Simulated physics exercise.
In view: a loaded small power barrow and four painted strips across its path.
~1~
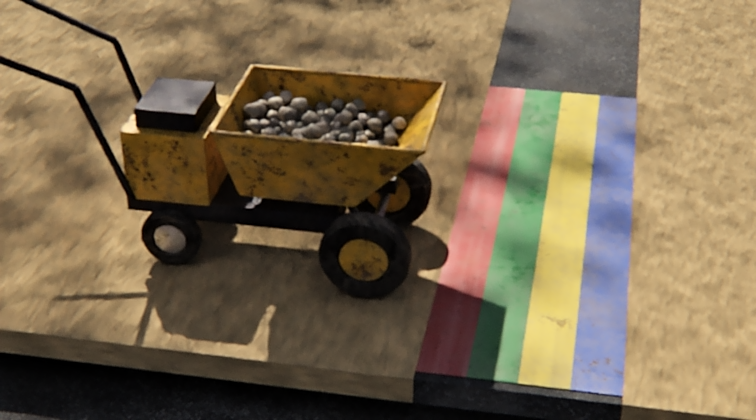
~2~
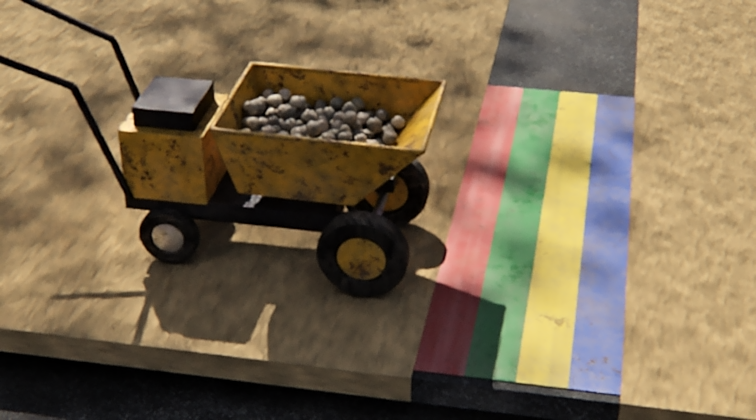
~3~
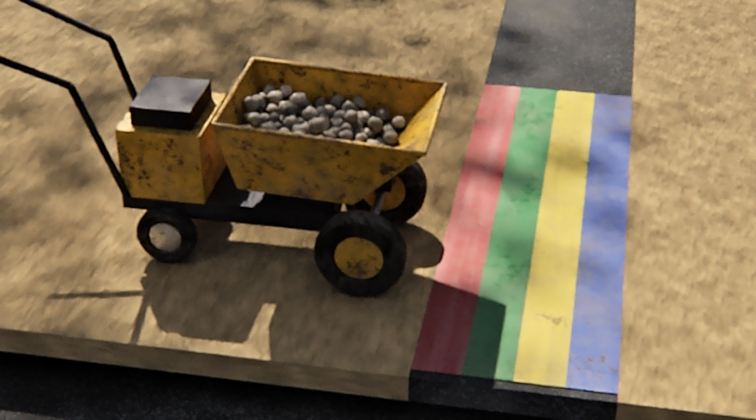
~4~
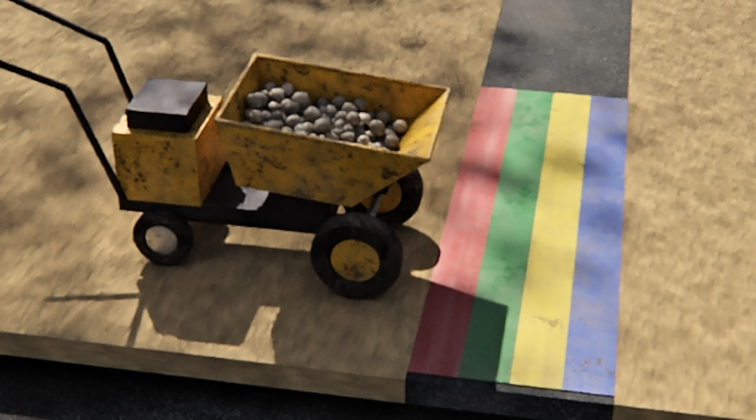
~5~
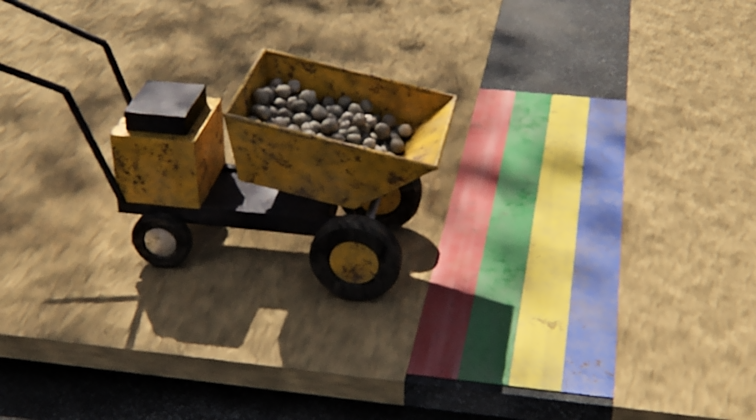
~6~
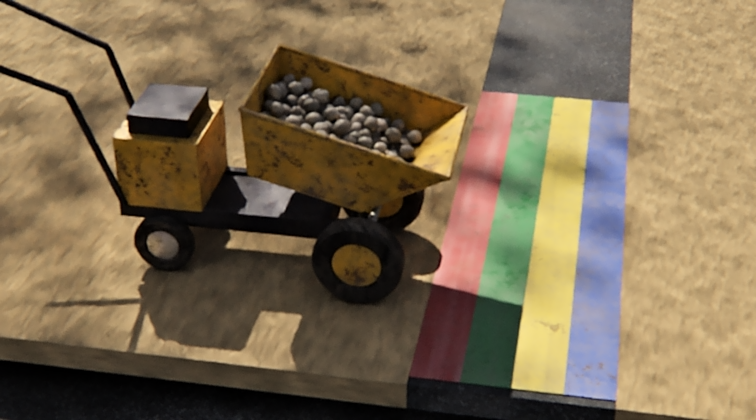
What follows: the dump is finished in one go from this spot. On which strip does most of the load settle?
Most lies over the yellow band.
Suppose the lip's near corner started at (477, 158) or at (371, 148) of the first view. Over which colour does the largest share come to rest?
The first try: That blue strip. The second: The green strip.
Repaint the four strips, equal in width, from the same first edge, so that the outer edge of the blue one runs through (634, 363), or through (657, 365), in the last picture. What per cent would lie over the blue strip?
The first gives 20 %, the second 10 %.
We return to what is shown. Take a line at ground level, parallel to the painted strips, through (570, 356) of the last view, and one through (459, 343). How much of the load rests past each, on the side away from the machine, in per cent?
First some 30, then 70 per cent.
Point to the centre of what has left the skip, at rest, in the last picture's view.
Around (561, 277).
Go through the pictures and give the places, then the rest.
In the first frame, lip of the skip near (423, 152), level; top of the load near (306, 135), river pebbles; red strip near (451, 332); green strip near (500, 337); yellow strip near (550, 343); blue strip near (600, 349).
In the second frame, lip of the skip near (422, 152), level; top of the load near (310, 119).
In the third frame, lip of the skip near (424, 154), tipped barely; top of the load near (298, 125).
In the fourth frame, lip of the skip near (428, 160), tipped a little; top of the load near (294, 122).
In the fifth frame, lip of the skip near (435, 168), tipped a little; top of the load near (289, 119).
In the sixth frame, lip of the skip near (448, 178), tipped clearly; top of the load near (301, 117); red strip near (444, 337); green strip near (493, 342); yellow strip near (543, 348); blue strip near (593, 353).
Shortly afterwards, skip tipped steeply; the whole lot in the skip.
Next, skip tipped steeply; the bulk in the skip; a little over the green strip; a little over the yellow strip; only a few over the blue strip.
Some moments later, skip tipped right over; near a quarter in the skip; a little over the green strip; near a third over the yellow strip; near a quarter over the blue strip; a little off the paint.
In the end, skip tipped right over; near a quarter in the skip; none at all over the red strip; a little over the green strip; near a third over the yellow strip; near a quarter over the blue strip; a little off the paint.
